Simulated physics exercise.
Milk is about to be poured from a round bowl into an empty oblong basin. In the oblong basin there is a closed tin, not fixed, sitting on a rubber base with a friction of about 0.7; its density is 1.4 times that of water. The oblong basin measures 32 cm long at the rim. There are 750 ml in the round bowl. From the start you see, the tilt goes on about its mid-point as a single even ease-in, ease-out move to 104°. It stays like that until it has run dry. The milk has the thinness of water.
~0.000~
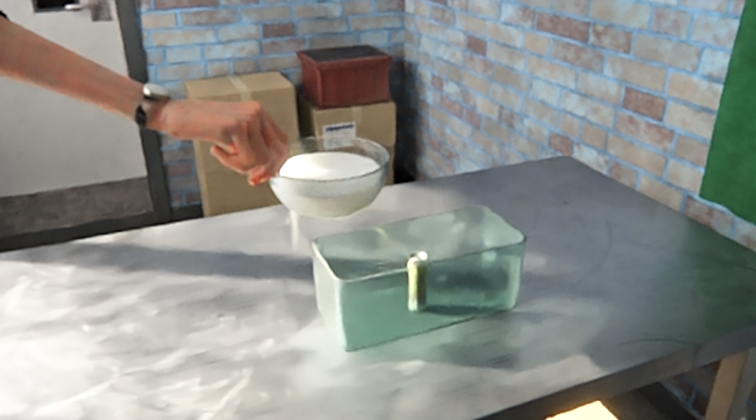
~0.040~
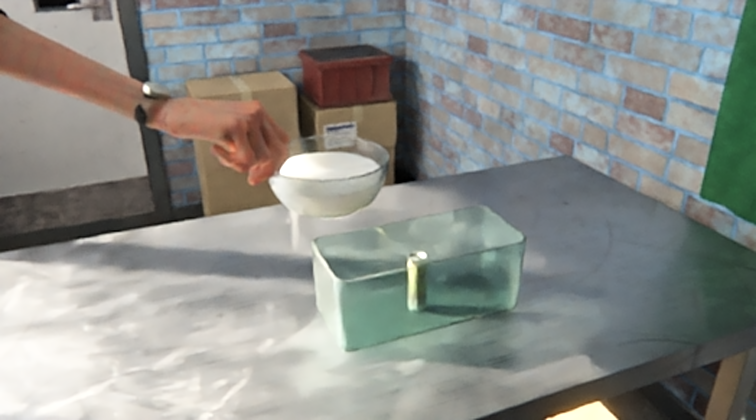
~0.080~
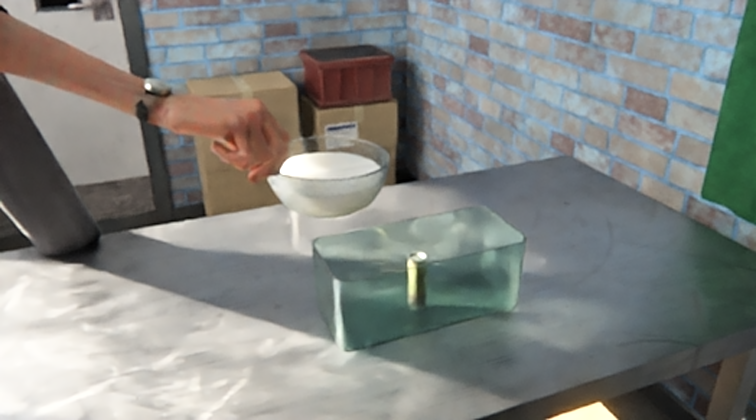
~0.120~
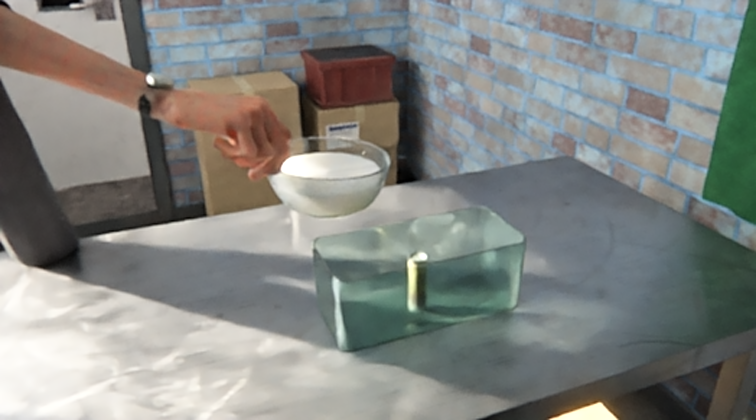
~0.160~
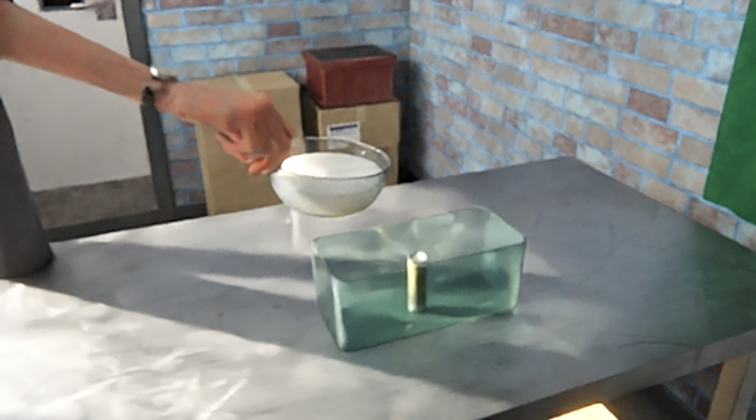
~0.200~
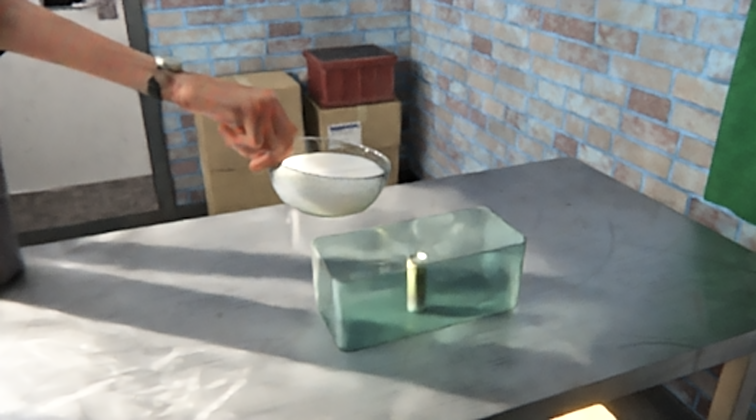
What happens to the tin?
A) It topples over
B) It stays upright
It stays upright.
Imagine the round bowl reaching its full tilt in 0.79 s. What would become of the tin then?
Outcome - the tin remains standing.
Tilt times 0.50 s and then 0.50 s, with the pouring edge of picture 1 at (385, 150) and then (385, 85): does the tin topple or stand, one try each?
In the first try it comes down; in the second it comes down.
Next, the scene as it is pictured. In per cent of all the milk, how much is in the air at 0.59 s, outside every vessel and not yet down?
Some 36 per cent, I reckon.
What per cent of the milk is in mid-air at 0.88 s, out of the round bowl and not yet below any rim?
Close to 6 %.
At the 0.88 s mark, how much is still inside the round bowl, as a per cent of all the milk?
3 %.
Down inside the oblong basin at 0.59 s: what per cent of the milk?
About 16 per cent.
By 0.59 s the tilt is 67° and 49 per cent is still to pour; the tin stands where it began.
By 0.88 s the tilt is 100° and 3 per cent is still to pour; the tin stands where it began.
By 1.17 s the tilt is 104° and 0 per cent is still to pour; the tin stands where it began.
By 1.50 s the tilt is 104° and 0 per cent is still to pour; the tin stands where it began.
At rest the tin stands where it began.
